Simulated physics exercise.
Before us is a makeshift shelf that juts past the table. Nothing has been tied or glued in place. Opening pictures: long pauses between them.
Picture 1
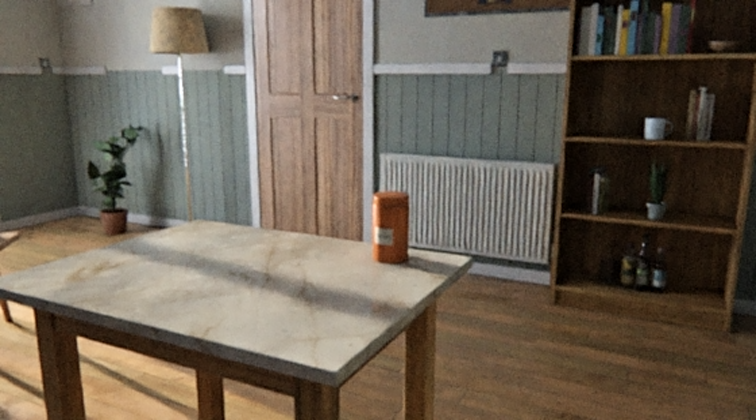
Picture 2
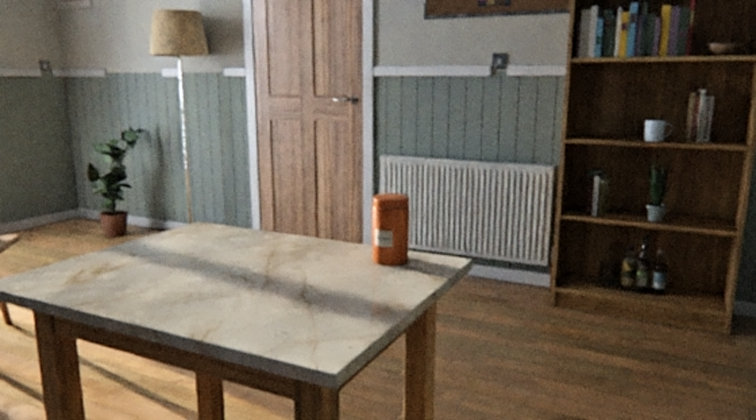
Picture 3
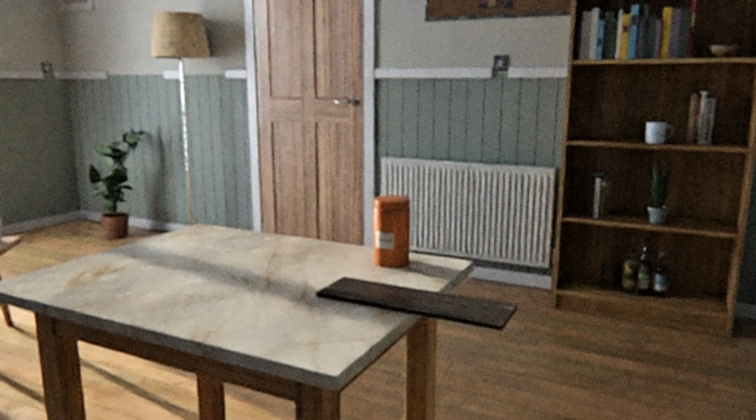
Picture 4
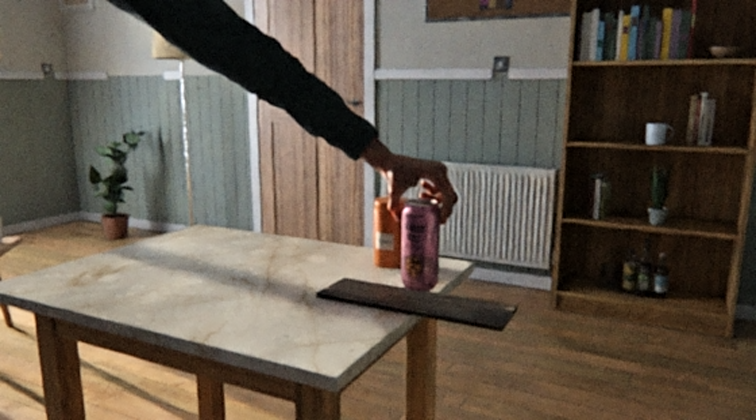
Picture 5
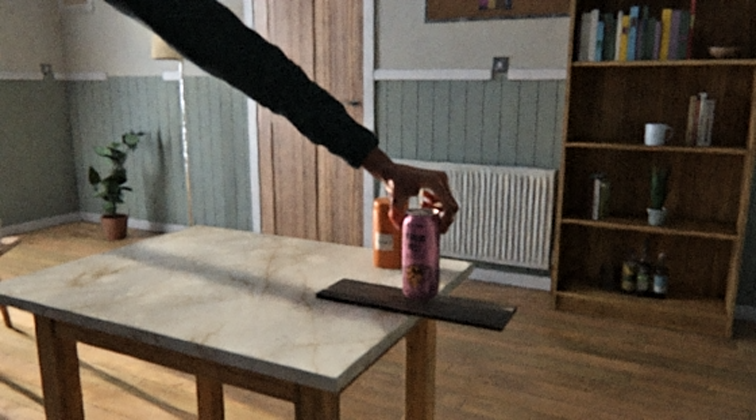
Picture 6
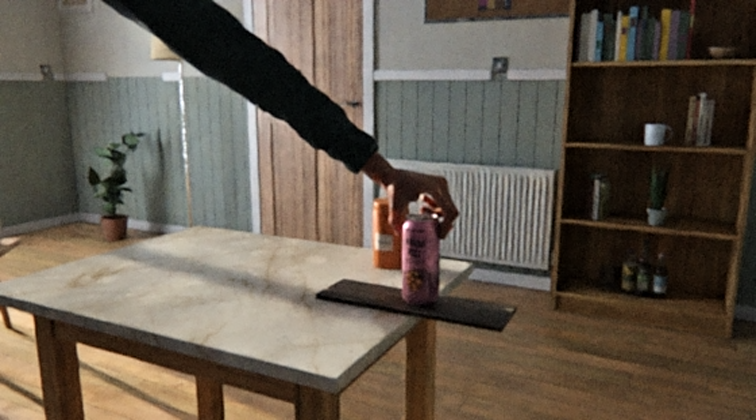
An arm in a dark sleeve reaches in from the upper left over a pale marble-topped table, seen from a steady, slightly raised view in a room with green panelling, a wooden door, a white radiator and a bookcase at right. An orange jar stands near the table's far right corner, and a dark flat board appears, jutting past the right edge. The hand then lowers a pink can onto the board and keeps hold of it.
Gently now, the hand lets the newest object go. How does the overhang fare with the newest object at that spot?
In the end the overhang stays on the table.
Then, 0.50 s past the last view, nothing moves.
Then, 1.30 s past the last view, pink can resting near (421, 260).
Finally, all 3 still in place. Final places as the last picture's camera would see them, pink can near (421, 260). The board stays on the table.
